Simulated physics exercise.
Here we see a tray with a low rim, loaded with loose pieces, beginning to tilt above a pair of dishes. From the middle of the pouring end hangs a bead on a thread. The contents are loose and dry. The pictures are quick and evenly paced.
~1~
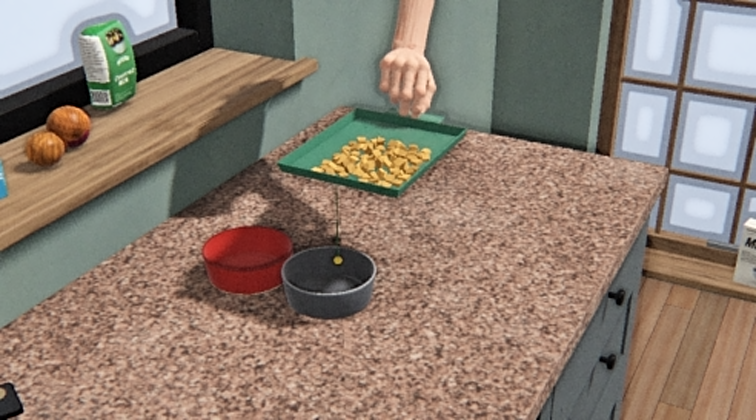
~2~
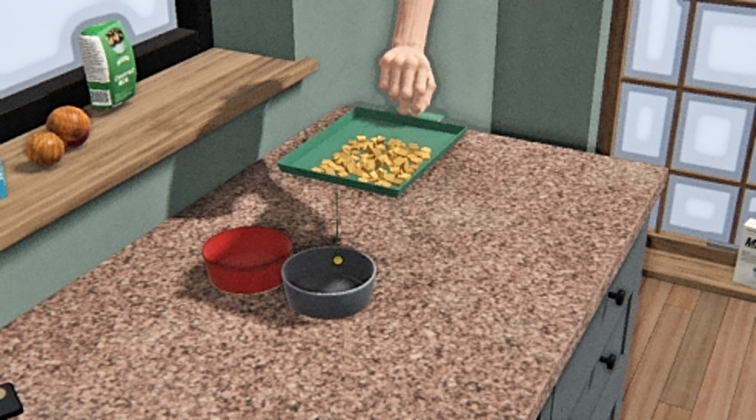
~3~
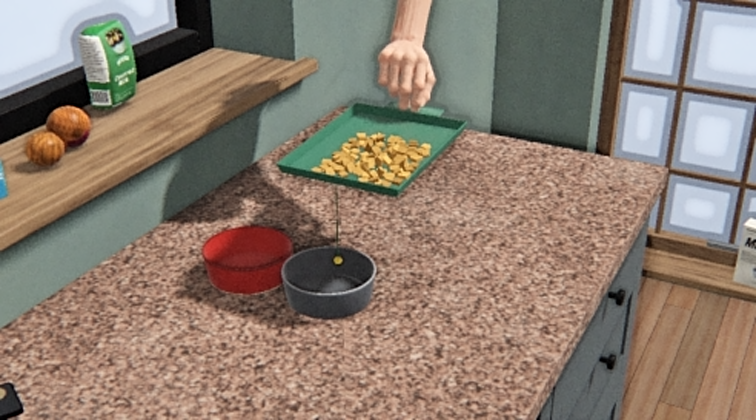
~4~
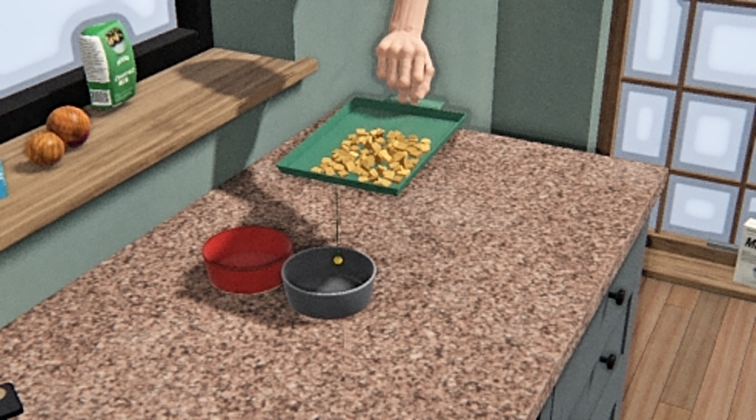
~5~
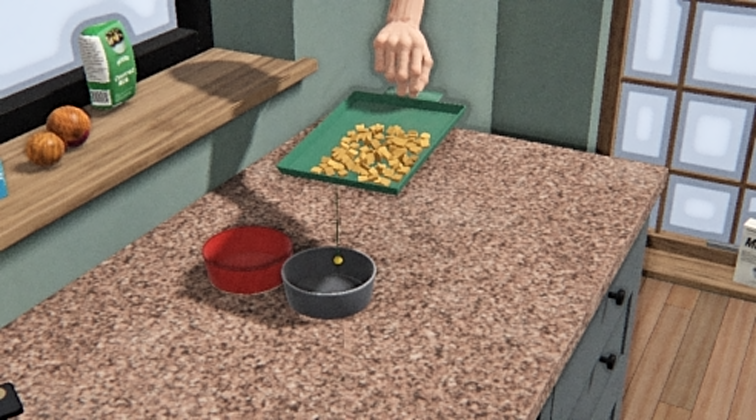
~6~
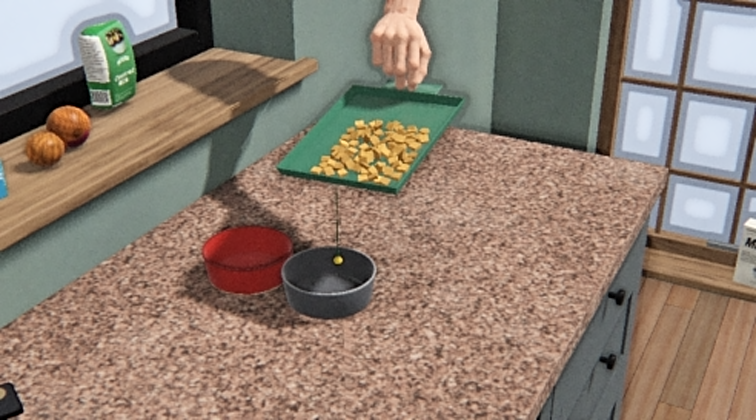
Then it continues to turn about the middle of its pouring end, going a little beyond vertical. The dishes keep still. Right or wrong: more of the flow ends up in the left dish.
Wrong; more ends up in the right dish.
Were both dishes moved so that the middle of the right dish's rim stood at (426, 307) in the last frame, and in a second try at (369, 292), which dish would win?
First try: The leftmost dish. Second try: The leftmost dish.
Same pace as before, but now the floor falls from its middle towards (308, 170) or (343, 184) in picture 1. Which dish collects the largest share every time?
Results - the dish on the right side first, the dish on the right side second.
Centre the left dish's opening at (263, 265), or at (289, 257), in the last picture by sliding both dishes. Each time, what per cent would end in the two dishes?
You'd get about 90 per cent first and about 70 per cent second.
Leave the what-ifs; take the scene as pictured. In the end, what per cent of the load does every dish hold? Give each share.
In the left dish you'd find about 10 % of the load, and in the right dish about 70 %.
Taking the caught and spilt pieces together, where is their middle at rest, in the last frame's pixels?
Roughly pixel (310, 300).
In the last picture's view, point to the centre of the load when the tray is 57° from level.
Near (333, 159).
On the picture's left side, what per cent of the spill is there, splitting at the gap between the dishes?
It comes to near 60 percent of the spill.
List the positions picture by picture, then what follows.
The first picture shows corners of the pouring end at (281, 162) and (397, 188), level; middle of the load at (371, 160), cereal squares; left dish at (223, 279); right dish at (305, 303); bead on its thread at (338, 260).
The second picture shows corners of the pouring end at (281, 162) and (397, 188), level; middle of the load at (371, 160).
The third picture shows corners of the pouring end at (281, 163) and (396, 187), tipped barely, lowest at the left corner; middle of the load at (371, 158).
The fourth picture shows corners of the pouring end at (281, 164) and (396, 186), tipped a little, lowest at the left corner; middle of the load at (370, 156).
The fifth picture shows corners of the pouring end at (280, 165) and (396, 186), tipped a little, lowest at the left corner; middle of the load at (370, 153).
The sixth picture shows corners of the pouring end at (280, 166) and (395, 185), tipped a little, lowest at the left corner; middle of the load at (369, 151); left dish at (223, 279); right dish at (305, 303).
Soon after the last picture, tray tipped steeply; all on the tray.
A little later, tray tipped right over; about a quarter on the tray; about half in the right dish; a stray few in the left dish; a small part outside both; a small part in the air.
Later still, tray tipped past a quarter turn; about two thirds in the right dish; a small part in the left dish; about a quarter outside both.
At rest, tray tipped past a quarter turn; about two thirds in the right dish; a small part in the left dish; about a quarter outside both.
